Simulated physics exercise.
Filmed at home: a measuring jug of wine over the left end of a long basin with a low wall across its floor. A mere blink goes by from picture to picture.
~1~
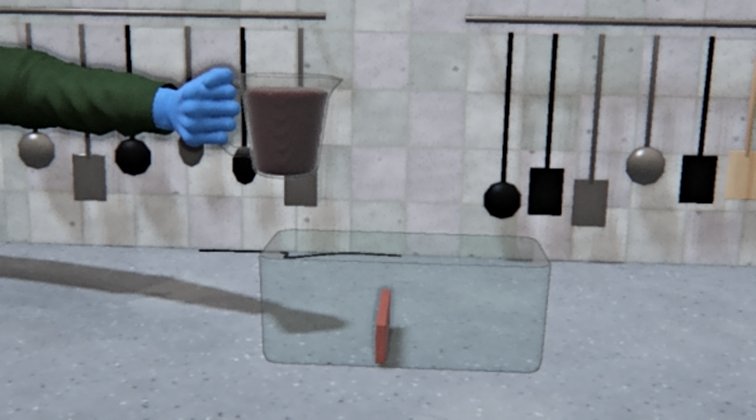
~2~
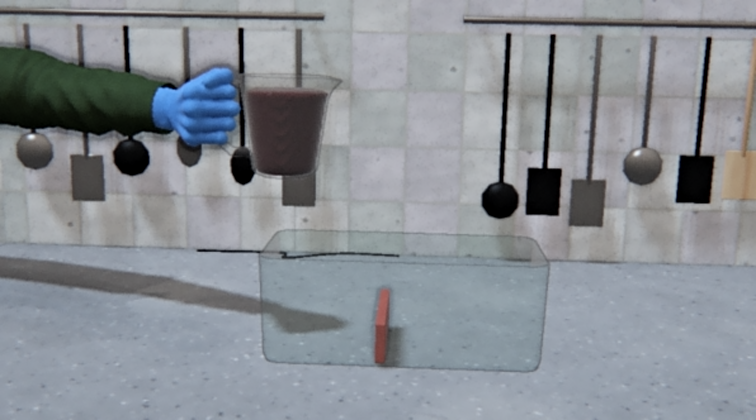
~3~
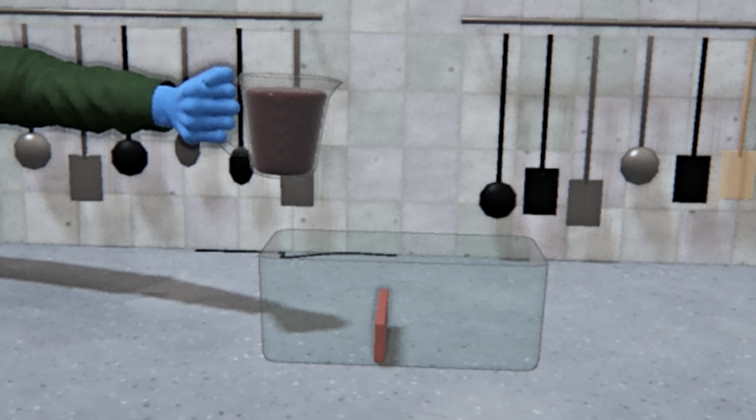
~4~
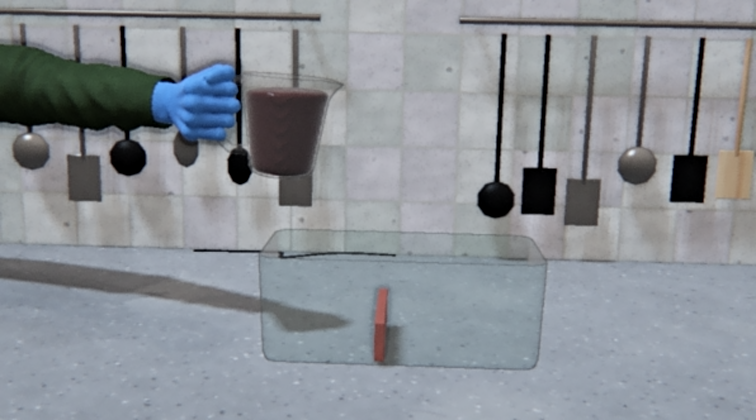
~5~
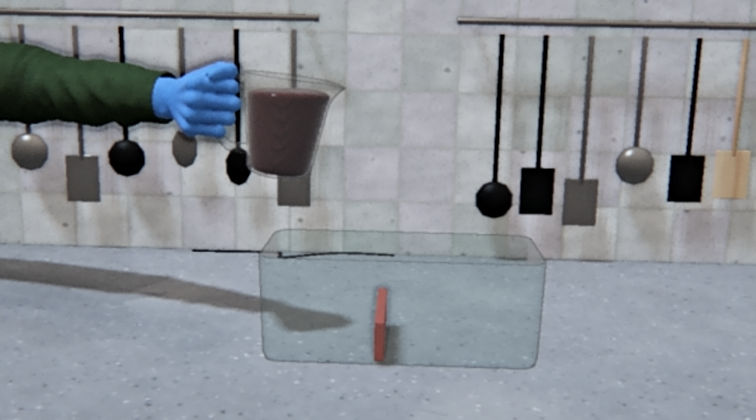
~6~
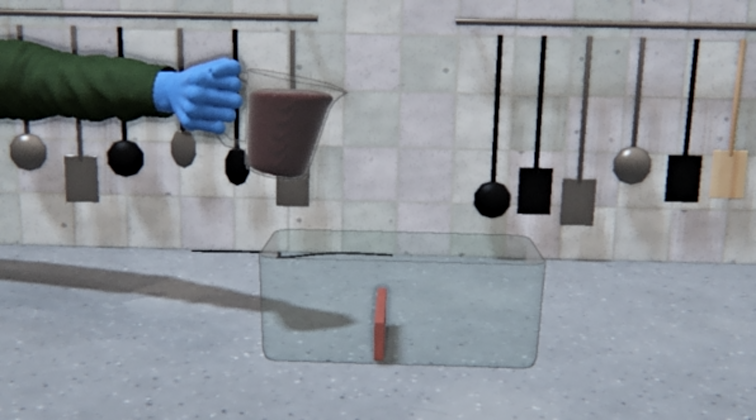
Gloved hand holding a measuring jug of dark liquid above a clear basin with a low red wall, tilting it slightly rightward.
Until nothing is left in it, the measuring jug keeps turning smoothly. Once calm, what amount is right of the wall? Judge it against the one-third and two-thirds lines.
It ends up above the two-thirds line.
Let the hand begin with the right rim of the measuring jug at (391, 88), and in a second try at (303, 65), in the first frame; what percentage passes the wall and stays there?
First place gives some 95 %, second place some 15 %.
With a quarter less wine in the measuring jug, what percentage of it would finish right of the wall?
It would be somewhere near 70 %.
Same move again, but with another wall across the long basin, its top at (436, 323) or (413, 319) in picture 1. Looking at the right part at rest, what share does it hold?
In order, 10 and 35 in a hundred.
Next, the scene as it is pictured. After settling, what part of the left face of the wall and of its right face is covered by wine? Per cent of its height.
Close to 10 for the left and 30 for the right.
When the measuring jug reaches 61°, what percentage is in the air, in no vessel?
About 15 per cent.
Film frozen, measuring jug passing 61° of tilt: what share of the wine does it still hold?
Some 75 per cent has not yet come out.
A moment on, the measuring jug is tipped part way and 77 per cent is still to pour, 0 is left of the wall and 7 right of it.
Next, the measuring jug is tipped on its side and 19 per cent is still to pour, 4 is left of the wall and 61 right of it.
Then the measuring jug is tipped right over and 0 per cent is still to pour, 20 is left of the wall and 78 right of it.
Later the measuring jug is tipped right over and 0 per cent is still to pour, 21 is left of the wall and 78 right of it.
Finally, 21 per cent lies left of the wall, 78 right of it and 1 outside.
